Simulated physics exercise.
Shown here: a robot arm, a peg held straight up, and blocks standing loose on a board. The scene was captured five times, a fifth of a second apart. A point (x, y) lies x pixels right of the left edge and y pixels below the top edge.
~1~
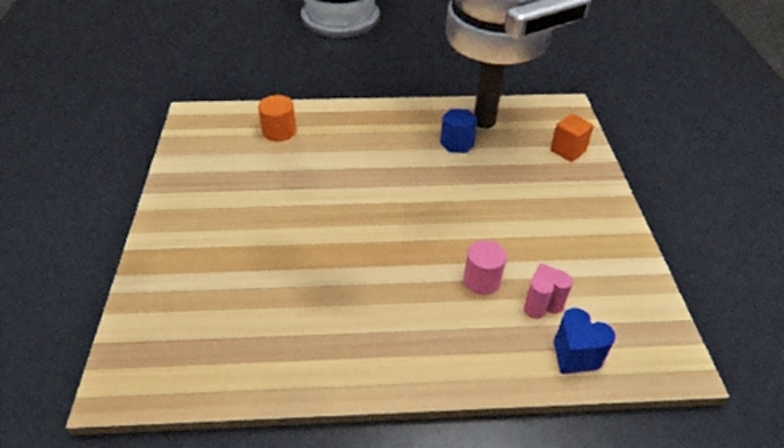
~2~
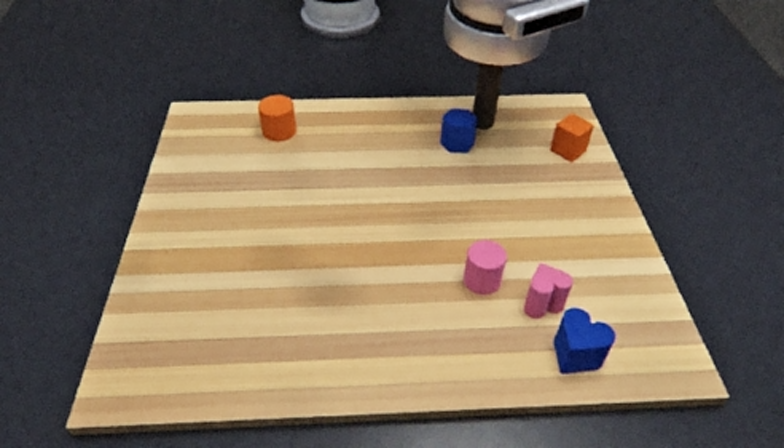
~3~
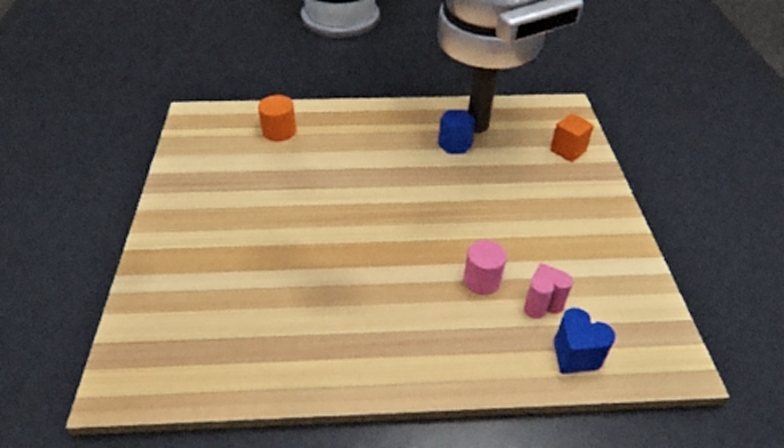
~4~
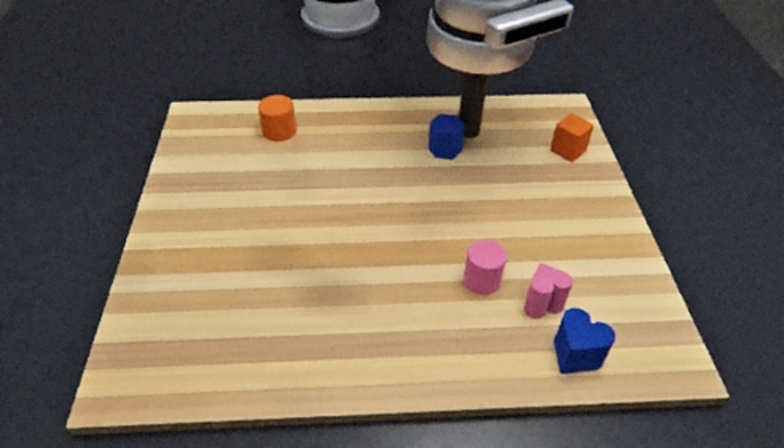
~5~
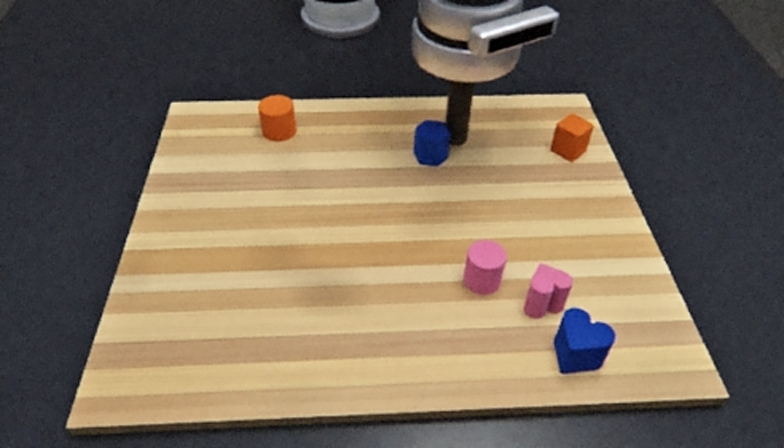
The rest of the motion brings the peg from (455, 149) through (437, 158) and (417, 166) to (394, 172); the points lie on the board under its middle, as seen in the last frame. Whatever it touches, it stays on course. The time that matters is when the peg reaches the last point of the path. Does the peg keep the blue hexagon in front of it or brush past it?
Ahead.
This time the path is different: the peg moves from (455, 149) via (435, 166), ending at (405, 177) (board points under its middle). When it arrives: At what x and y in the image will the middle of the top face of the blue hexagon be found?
By then it is at (384, 138).
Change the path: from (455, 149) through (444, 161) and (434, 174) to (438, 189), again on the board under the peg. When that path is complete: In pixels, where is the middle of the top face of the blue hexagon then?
Somewhere near (410, 137).
What follows on the original path. Halfway along, peg (428, 154); blue hexagon (402, 141), turned 10° clockwise.
At the end, peg (395, 163); blue hexagon (366, 149), turned 15° clockwise.
